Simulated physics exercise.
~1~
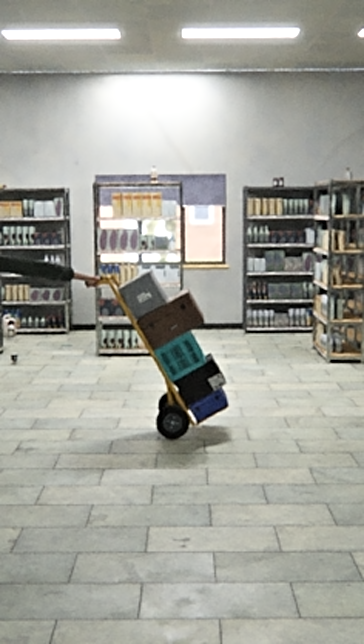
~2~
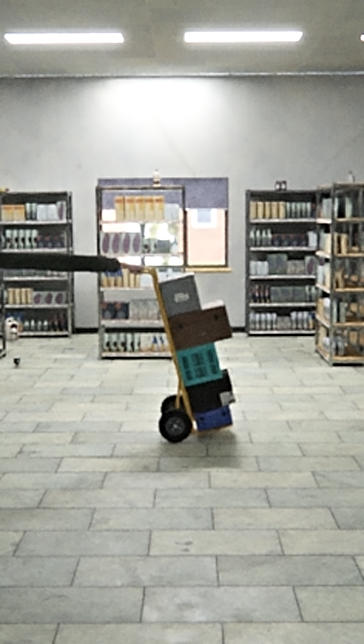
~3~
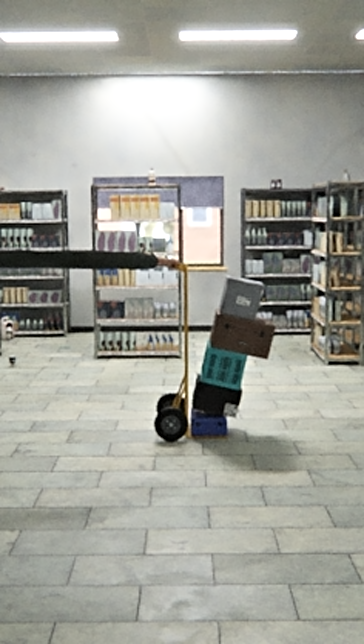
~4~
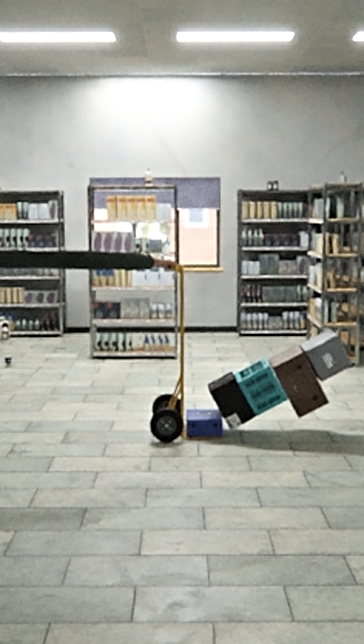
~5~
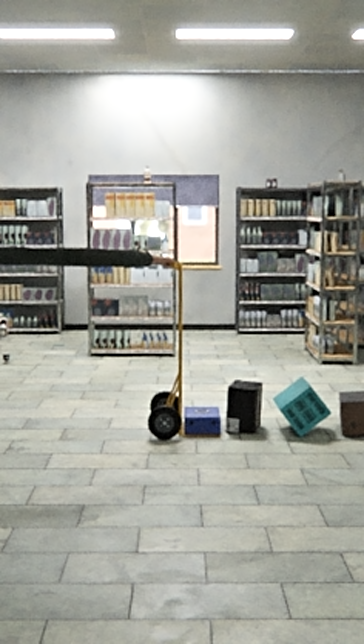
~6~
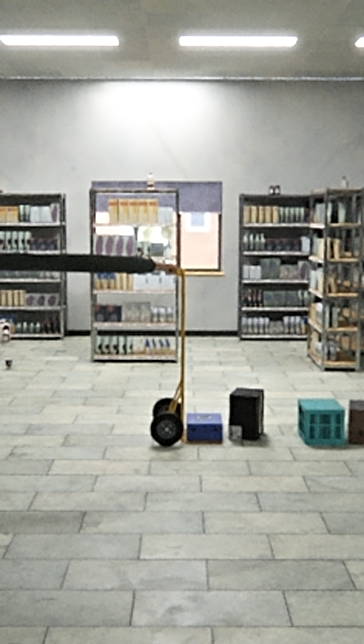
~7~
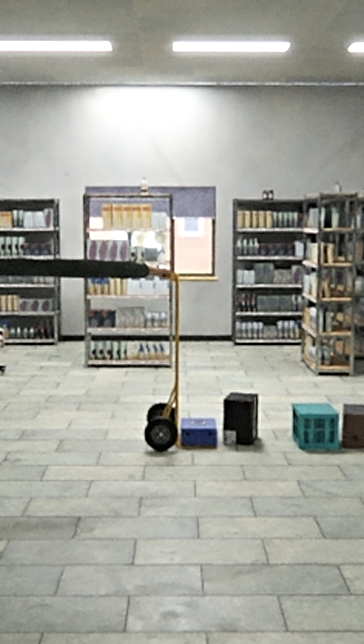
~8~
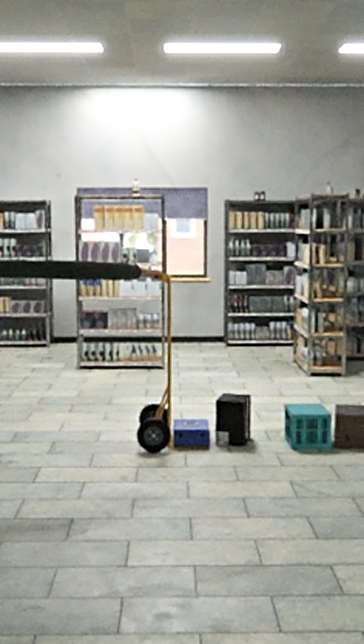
A yellow hand truck stacked with five boxes leans back in a tiled room, seen from the side, with stocked shelves and a window along the far wall. From the bottom up sit a blue toolbox, a black box, a turquoise crate, a brown toolbox and a grey tote. A dark-sleeved arm reaching in from the left swings the truck upright. The stack tips forward to the right, and the upper four topple off in a row. The tote passes out of view at right, while the others settle strung across the floor, the blue toolbox still upright beside the truck.
